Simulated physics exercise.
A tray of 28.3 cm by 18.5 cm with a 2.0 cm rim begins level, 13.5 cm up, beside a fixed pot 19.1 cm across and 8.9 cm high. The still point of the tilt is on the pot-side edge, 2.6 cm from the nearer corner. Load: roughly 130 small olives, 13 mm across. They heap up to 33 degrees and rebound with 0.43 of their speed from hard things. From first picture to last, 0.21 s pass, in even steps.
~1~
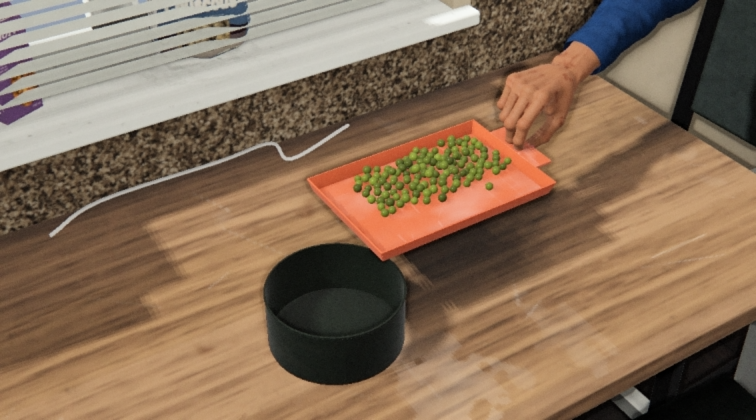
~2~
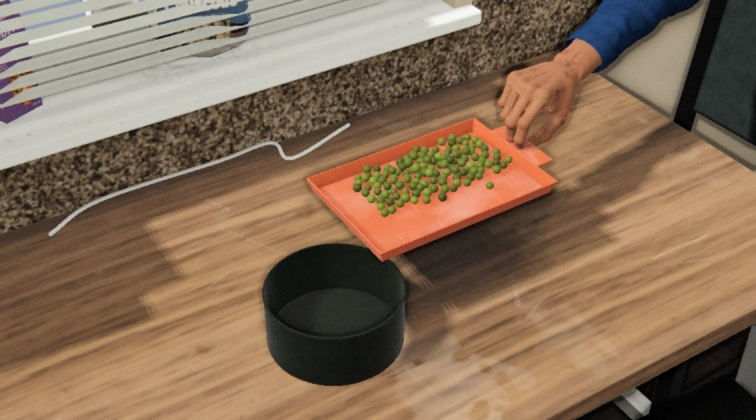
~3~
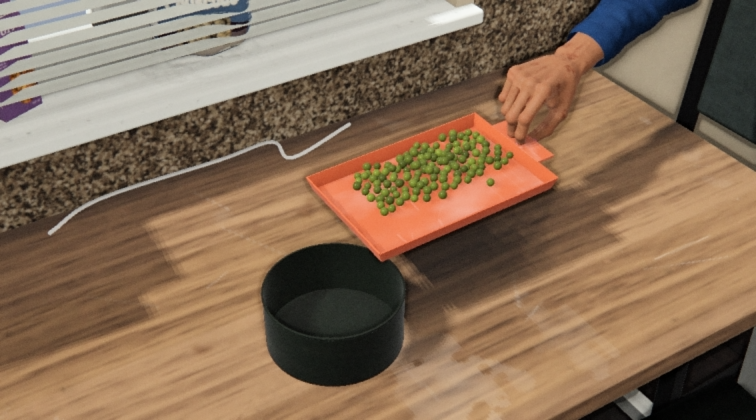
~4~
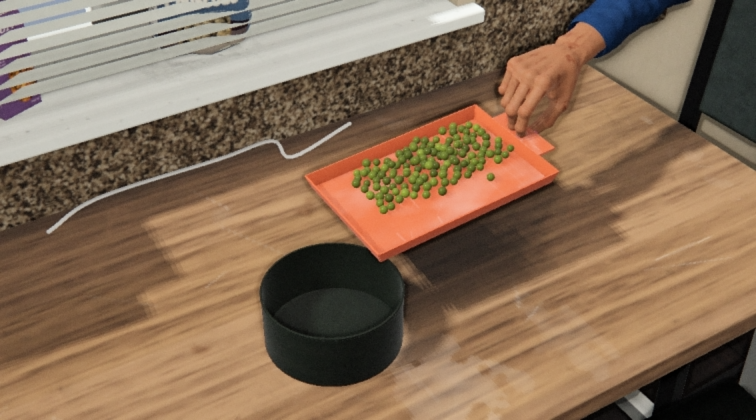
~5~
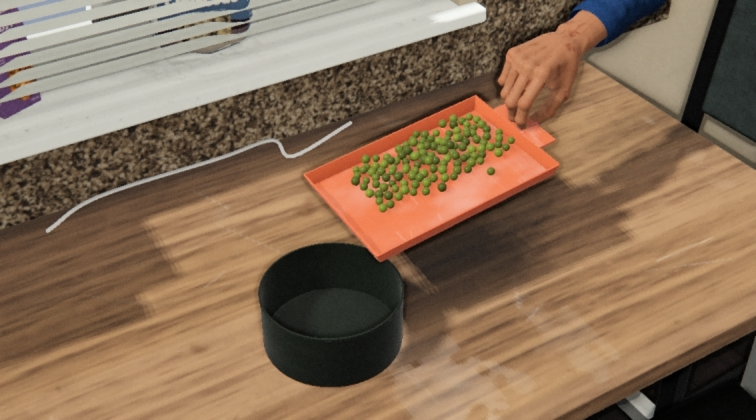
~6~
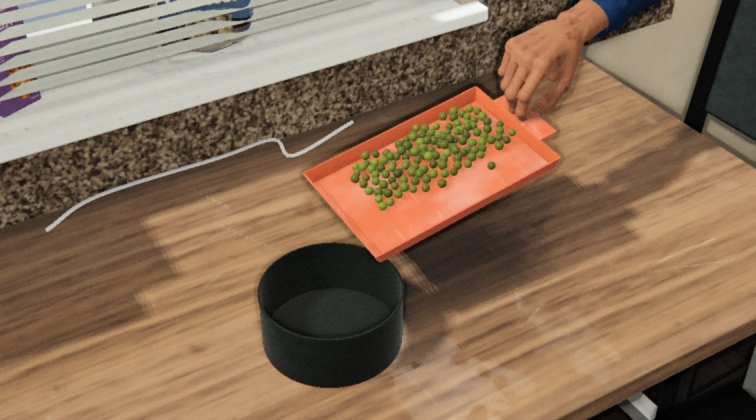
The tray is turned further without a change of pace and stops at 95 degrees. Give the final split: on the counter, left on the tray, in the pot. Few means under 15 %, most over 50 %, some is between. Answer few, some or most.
On the counter: Few; left on the tray: Few; in the pot: Most.
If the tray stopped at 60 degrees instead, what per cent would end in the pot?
Then about 20 per cent.
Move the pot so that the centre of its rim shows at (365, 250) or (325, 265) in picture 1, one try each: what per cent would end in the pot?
Some 35 and 80 per cent.
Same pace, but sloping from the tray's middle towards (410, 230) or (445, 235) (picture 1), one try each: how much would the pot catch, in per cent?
Some 90 and 35 per cent.
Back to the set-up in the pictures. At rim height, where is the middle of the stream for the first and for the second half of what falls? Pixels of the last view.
At about (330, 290), then at (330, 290).
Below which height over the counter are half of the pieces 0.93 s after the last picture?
Some 18 cm.
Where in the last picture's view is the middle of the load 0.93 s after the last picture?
Around (353, 221).
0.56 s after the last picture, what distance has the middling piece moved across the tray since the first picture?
About 13 cm.
Then, 0.56 s after the last picture, tilt 51 degrees; the tray holds 100 %, the pot 0 %.
Then, 0.93 s after the last picture, tilt 77 degrees; the tray holds 80 %, the pot 20 %.
Then, 1.40 s after the last picture, tilt 95 degrees; the tray holds 20 %, the pot 50 %.
In the end, counter 10 %, tray 0 %, pot 90 %.
